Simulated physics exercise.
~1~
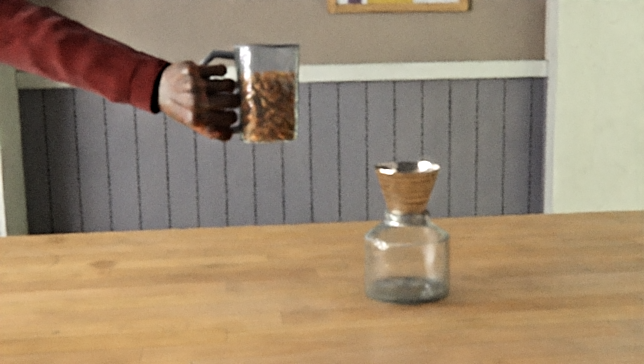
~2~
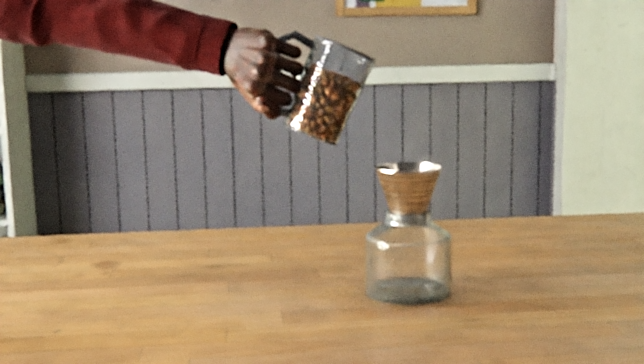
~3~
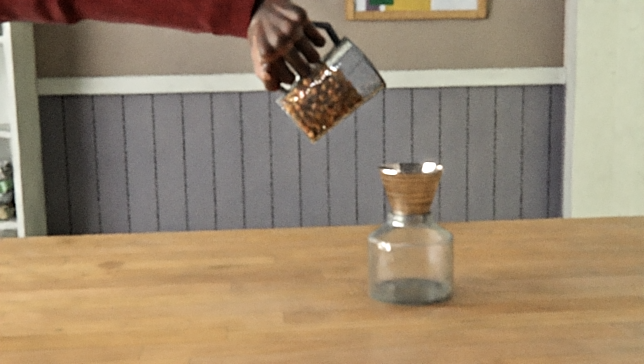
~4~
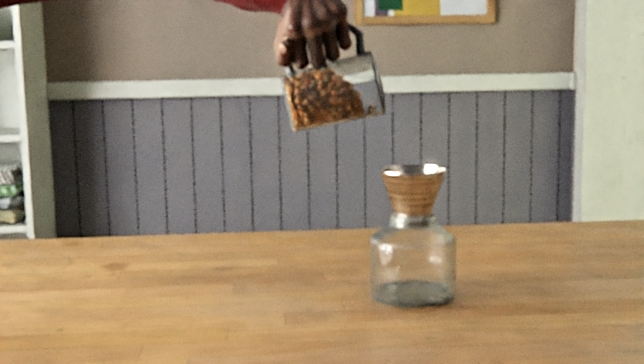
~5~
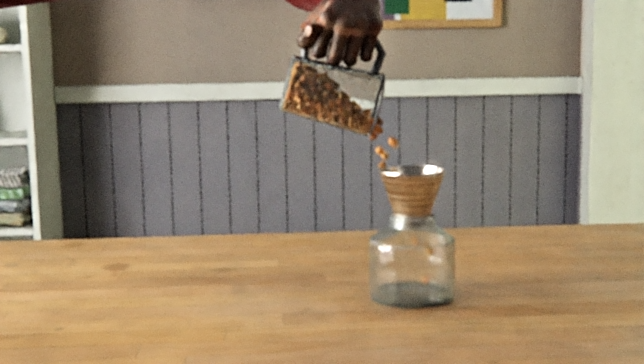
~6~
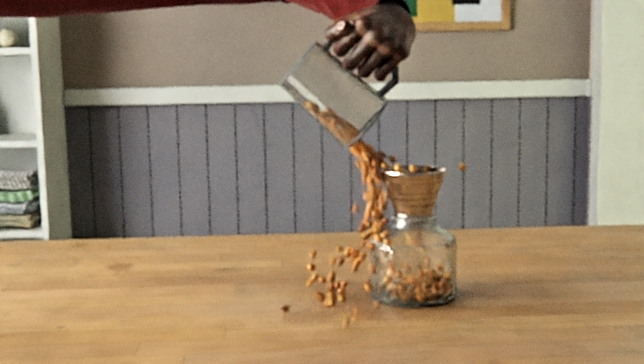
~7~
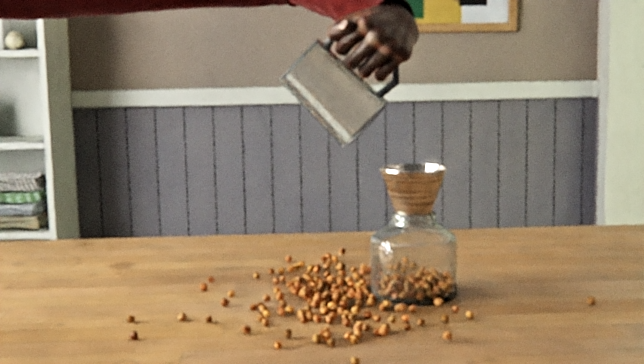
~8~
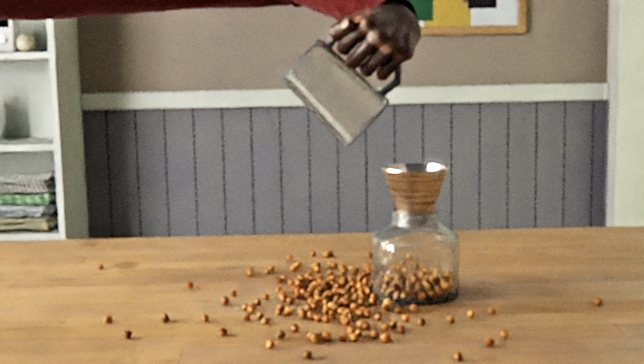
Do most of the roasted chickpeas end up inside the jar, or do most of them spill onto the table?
Most of them spill onto the table around the jar. Only a part lands inside it, and hardly any are left in the cup or funnel.
